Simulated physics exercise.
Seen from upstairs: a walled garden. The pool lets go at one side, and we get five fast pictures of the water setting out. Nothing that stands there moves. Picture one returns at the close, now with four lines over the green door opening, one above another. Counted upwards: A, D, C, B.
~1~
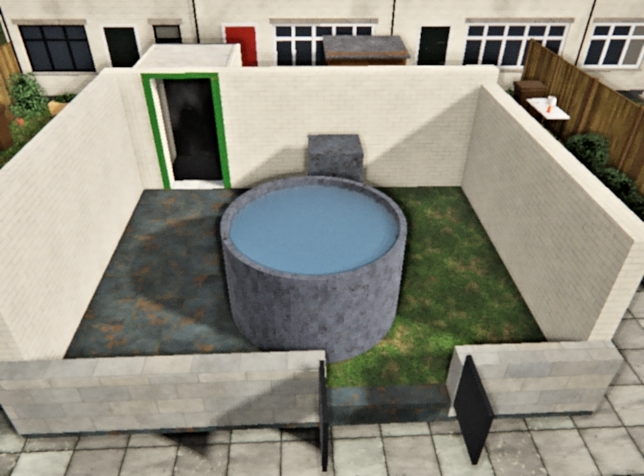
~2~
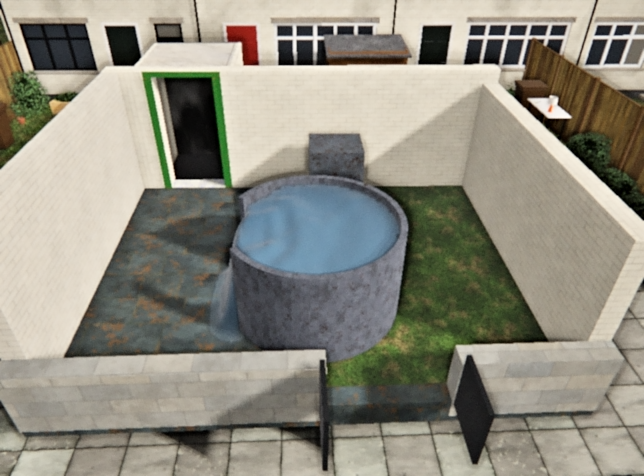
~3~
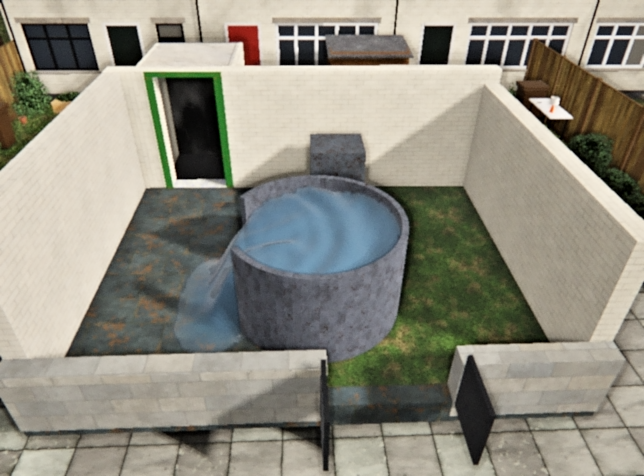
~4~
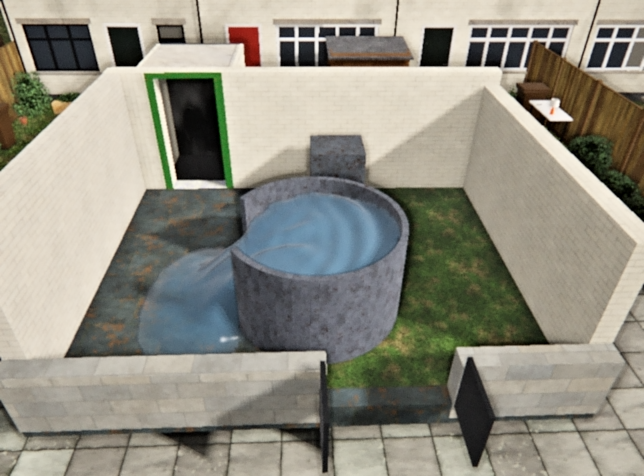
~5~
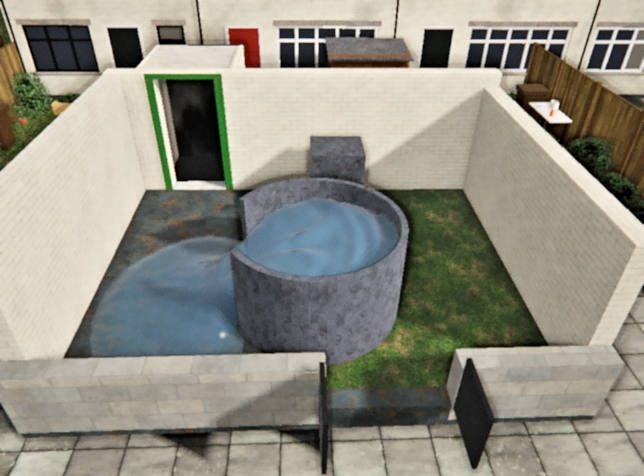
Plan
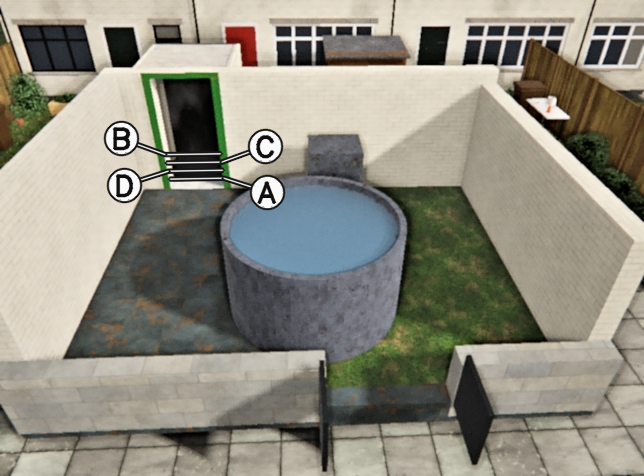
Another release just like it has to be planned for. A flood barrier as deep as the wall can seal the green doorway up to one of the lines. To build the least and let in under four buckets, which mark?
I would pick height D.
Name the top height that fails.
That is height A.
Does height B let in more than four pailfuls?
No.
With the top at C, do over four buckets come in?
No, that is safe.
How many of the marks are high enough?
Three.
On the marked copy, A at (196, 178); B at (193, 154); C at (194, 162); D at (195, 170); from the bottom up A, D, C, B.
With A, some 15 bucketfuls get in.
With B, nothing gets over.
With C, nothing gets over.
With D, a bucket or two gets in.
